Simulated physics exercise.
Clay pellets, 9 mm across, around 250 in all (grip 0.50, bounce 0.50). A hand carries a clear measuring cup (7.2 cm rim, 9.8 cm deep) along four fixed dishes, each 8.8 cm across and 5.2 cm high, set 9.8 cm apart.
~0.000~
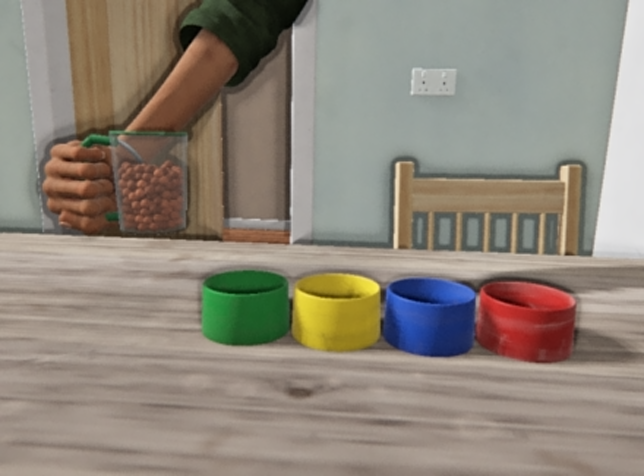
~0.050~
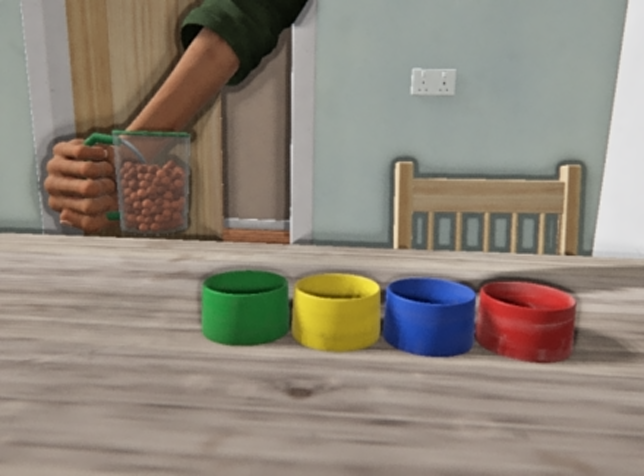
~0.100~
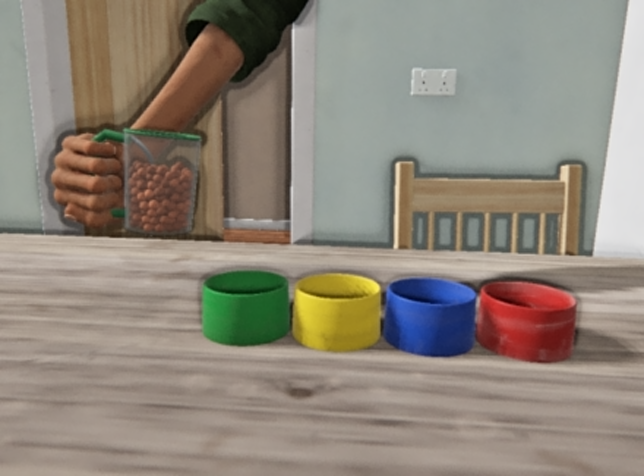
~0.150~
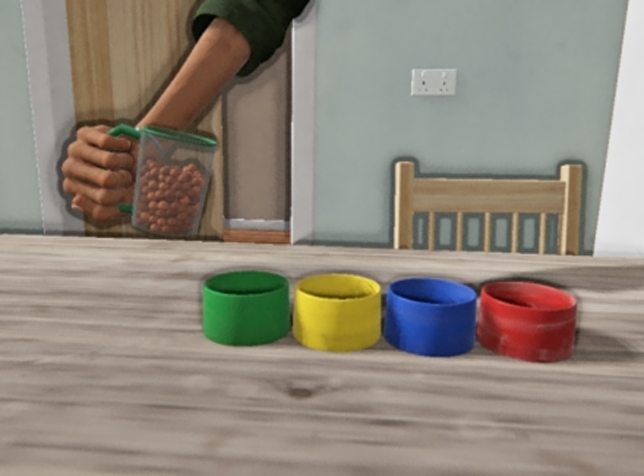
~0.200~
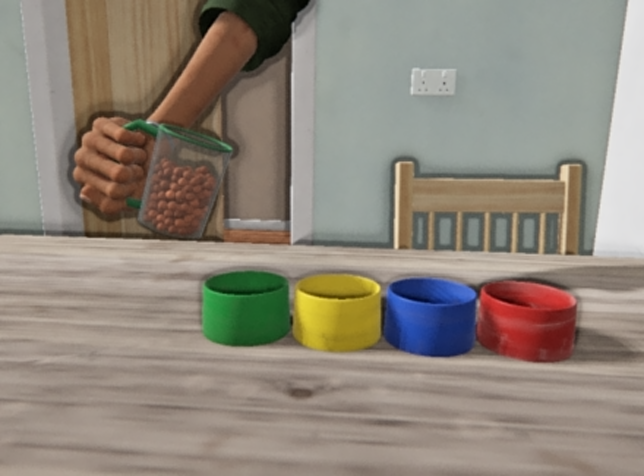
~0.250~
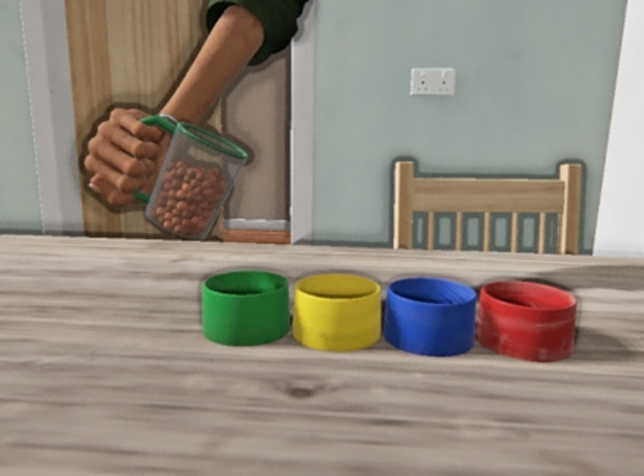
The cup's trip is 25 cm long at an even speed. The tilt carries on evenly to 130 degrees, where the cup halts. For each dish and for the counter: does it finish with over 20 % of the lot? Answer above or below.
Red dish: Below; blue dish: Above; green dish: Below; yellow dish: Below; on the counter: Below.
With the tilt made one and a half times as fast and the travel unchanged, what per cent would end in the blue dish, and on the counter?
Then: Blue 40; counter 20.
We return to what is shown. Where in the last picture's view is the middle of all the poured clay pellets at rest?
Near (436, 315).
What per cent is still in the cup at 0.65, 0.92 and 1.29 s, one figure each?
In turn: 100, 90, 0.
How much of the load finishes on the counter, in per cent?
About 0 per cent.
Then, at 0.65 s, tilt 80 degrees; cup holds 100 %.
Then, at 0.92 s, tilt 117 degrees; cup holds 90 %, blue 10 %.
After 1.29 s, tilt 130 degrees; cup holds 0 %, blue 95 %.
By 1.8 s all is still; red 0 %, blue 95 %, green 0 %, yellow 0 %, counter 0 %.
